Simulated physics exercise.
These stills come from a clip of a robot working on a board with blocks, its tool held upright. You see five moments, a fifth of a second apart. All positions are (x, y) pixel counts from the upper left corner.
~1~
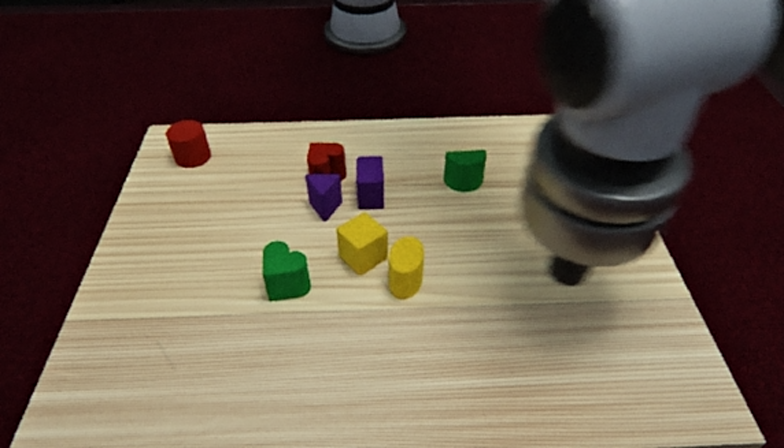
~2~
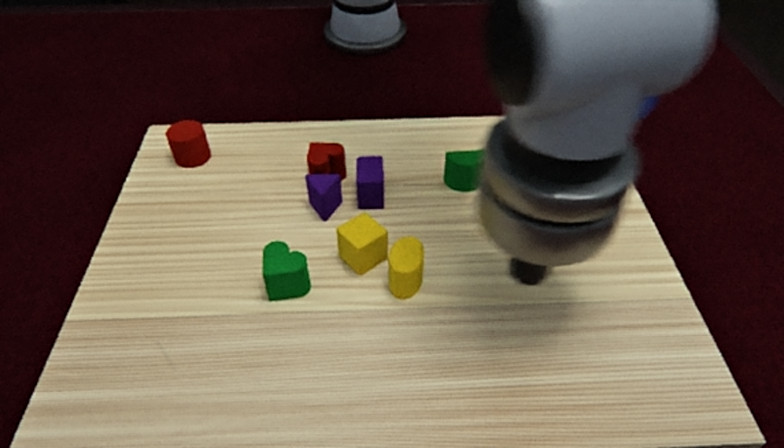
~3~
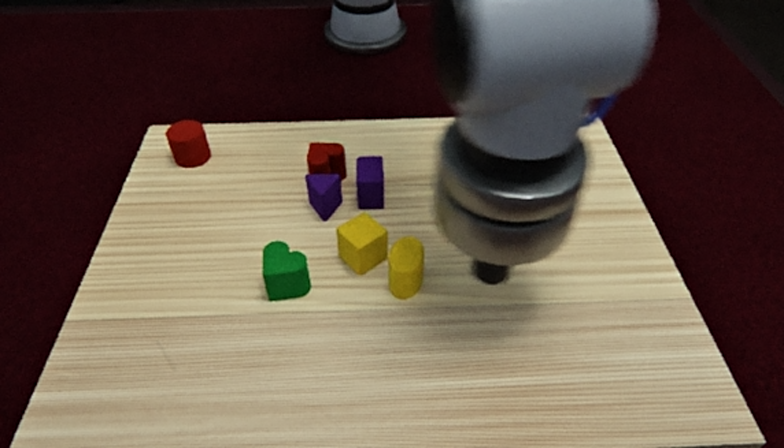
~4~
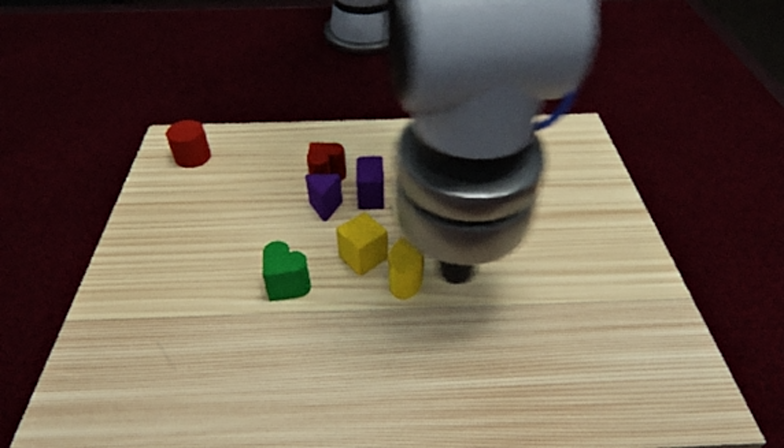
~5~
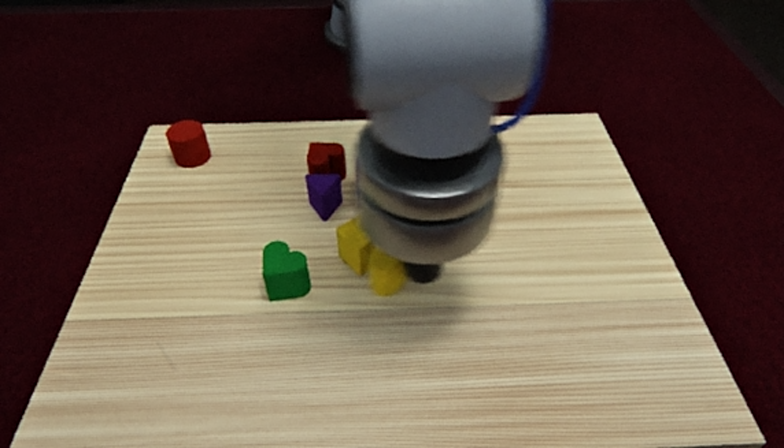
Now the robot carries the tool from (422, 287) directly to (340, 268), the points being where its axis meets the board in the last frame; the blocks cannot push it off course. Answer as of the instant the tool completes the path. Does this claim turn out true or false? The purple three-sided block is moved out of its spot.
True.
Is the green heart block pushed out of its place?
Answer: No.
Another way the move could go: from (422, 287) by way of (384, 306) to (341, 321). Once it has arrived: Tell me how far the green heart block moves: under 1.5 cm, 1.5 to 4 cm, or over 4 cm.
Short of 1.5 cm.
On the path given first. Halfway along, tool (379, 260); yellow square (334, 213); yellow elliptical block (347, 237), turned 20° clockwise.
At the end, tool (339, 251); green heart block unmoved; purple three-sided block (321, 173), turned 20° clockwise; yellow square (313, 199), turned 35° clockwise; yellow elliptical block (311, 224), turned 45° clockwise.
